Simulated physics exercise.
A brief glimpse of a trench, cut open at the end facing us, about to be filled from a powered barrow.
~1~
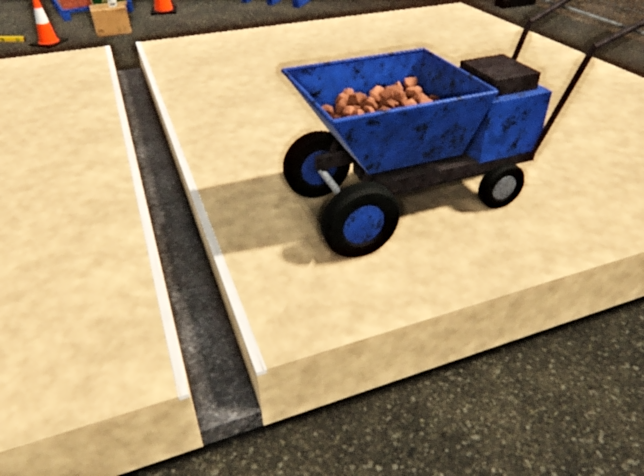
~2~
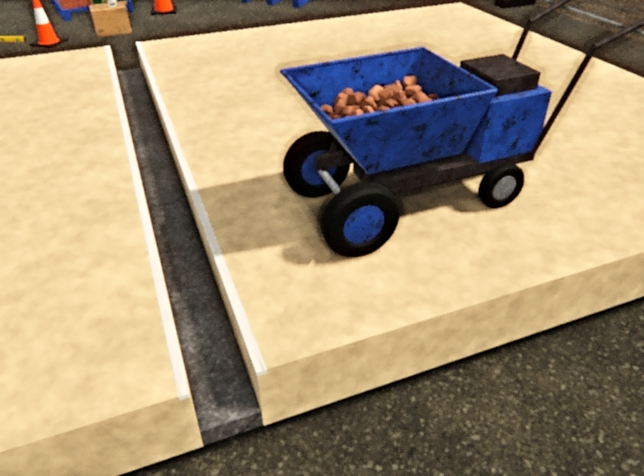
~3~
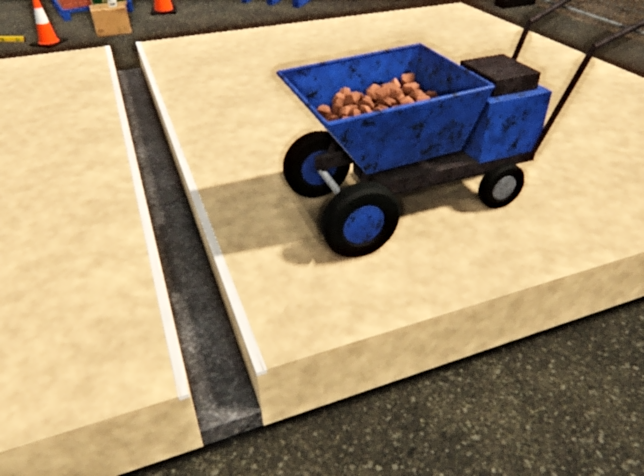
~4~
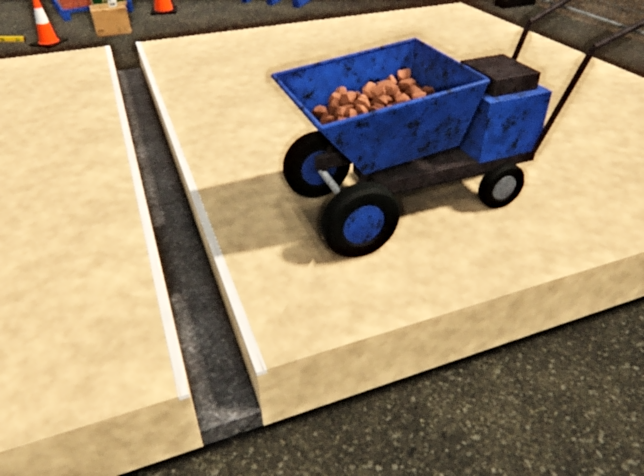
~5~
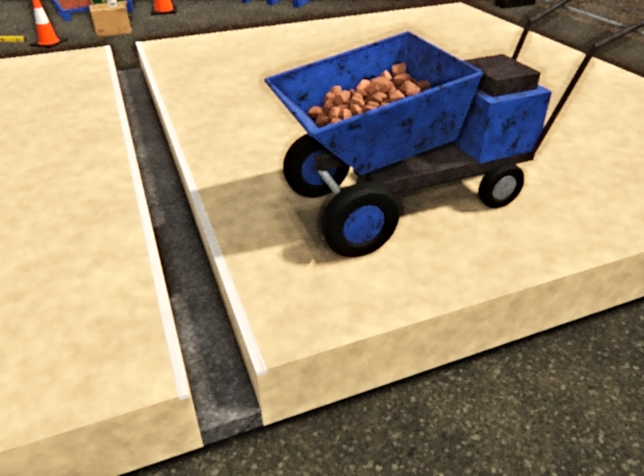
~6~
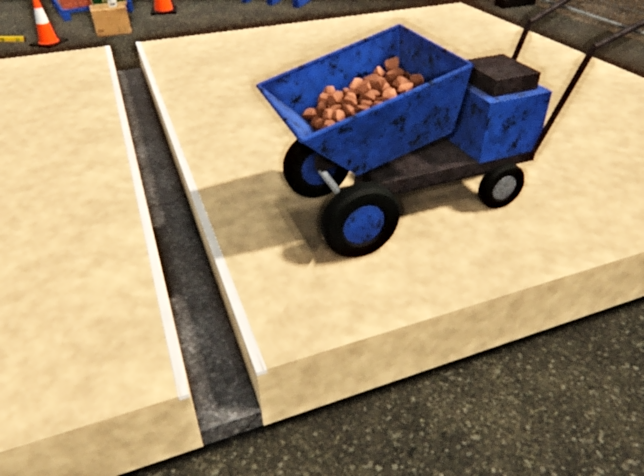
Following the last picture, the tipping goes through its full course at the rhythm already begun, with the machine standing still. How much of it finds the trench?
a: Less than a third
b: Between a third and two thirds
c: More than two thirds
Option c: More than two thirds.
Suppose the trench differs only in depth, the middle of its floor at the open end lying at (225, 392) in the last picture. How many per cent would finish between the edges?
Estimate: Approx. 50 %.
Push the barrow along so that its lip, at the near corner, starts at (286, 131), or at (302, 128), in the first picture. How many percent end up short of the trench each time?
First some 0, then 0 per cent.
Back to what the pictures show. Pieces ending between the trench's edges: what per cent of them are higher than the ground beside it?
Roughly 0 percent of them.
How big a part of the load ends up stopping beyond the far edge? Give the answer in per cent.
Roughly 0 per cent of the load.
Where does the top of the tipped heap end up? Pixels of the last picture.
Close to (223, 238).
Soon after the last picture, skip tipped steeply; all in the skip.
A little later, skip tipped right over; nearly all in the skip; a stray few short of the trench; a stray few in or heaped over the trench.
Later still, skip tipped right over; about a quarter in the skip; a small part short of the trench; about two thirds in or heaped over the trench.
By the end, skip tipped right over; a small part short of the trench; most in or heaped over the trench; none beyond it.
